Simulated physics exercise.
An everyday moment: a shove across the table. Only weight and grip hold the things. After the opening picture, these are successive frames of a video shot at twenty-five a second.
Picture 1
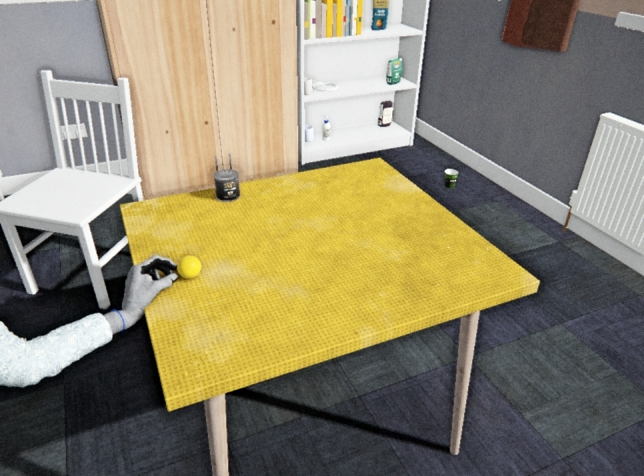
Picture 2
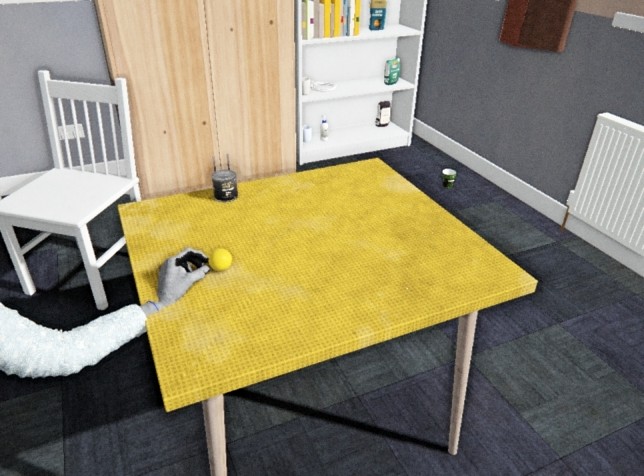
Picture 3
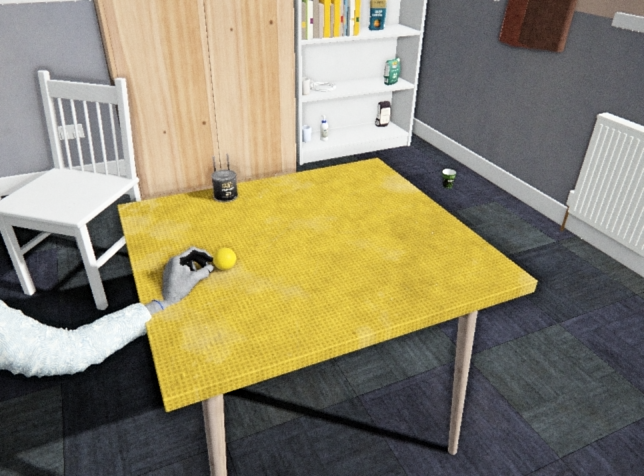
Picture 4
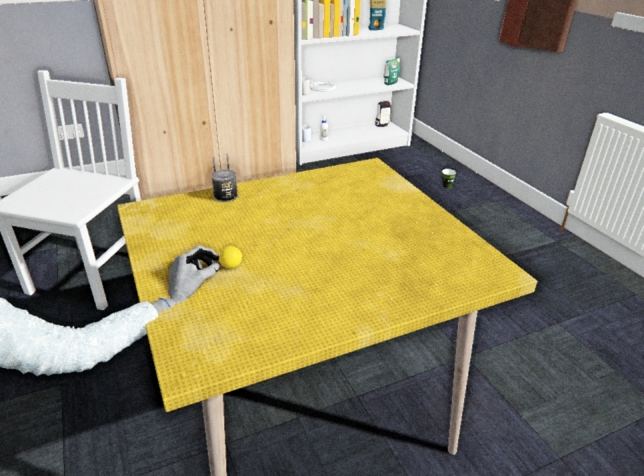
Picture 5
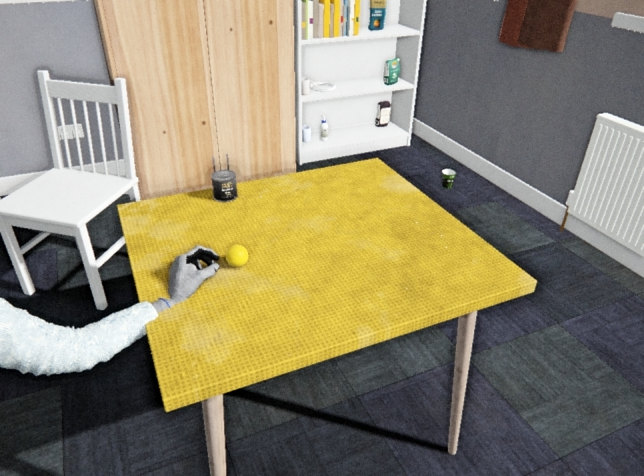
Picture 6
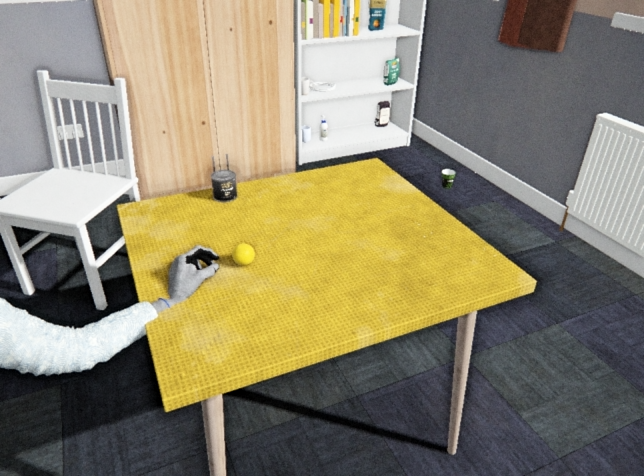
A gloved-looking hand in a fluffy white sleeve pushed a yellow lemon rightward across the yellow tabletop, then stayed nearly still while the lemon rolled a short way clear of its fingers.
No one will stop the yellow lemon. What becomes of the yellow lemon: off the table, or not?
The yellow lemon remains on top.
Then, 0.10 s past the last view, yellow lemon displaced about its own width near (259, 251).
Then, 0.30 s past the last view, yellow lemon displaced well along near (284, 245).
Then, 0.60 s past the last view, yellow lemon displaced well along near (313, 238).
Then, 0.90 s past the last view, yellow lemon displaced well along near (331, 234).
Finally, moved from the start, yellow lemon. Final places as the last picture's camera would see them, yellow lemon near (339, 232).
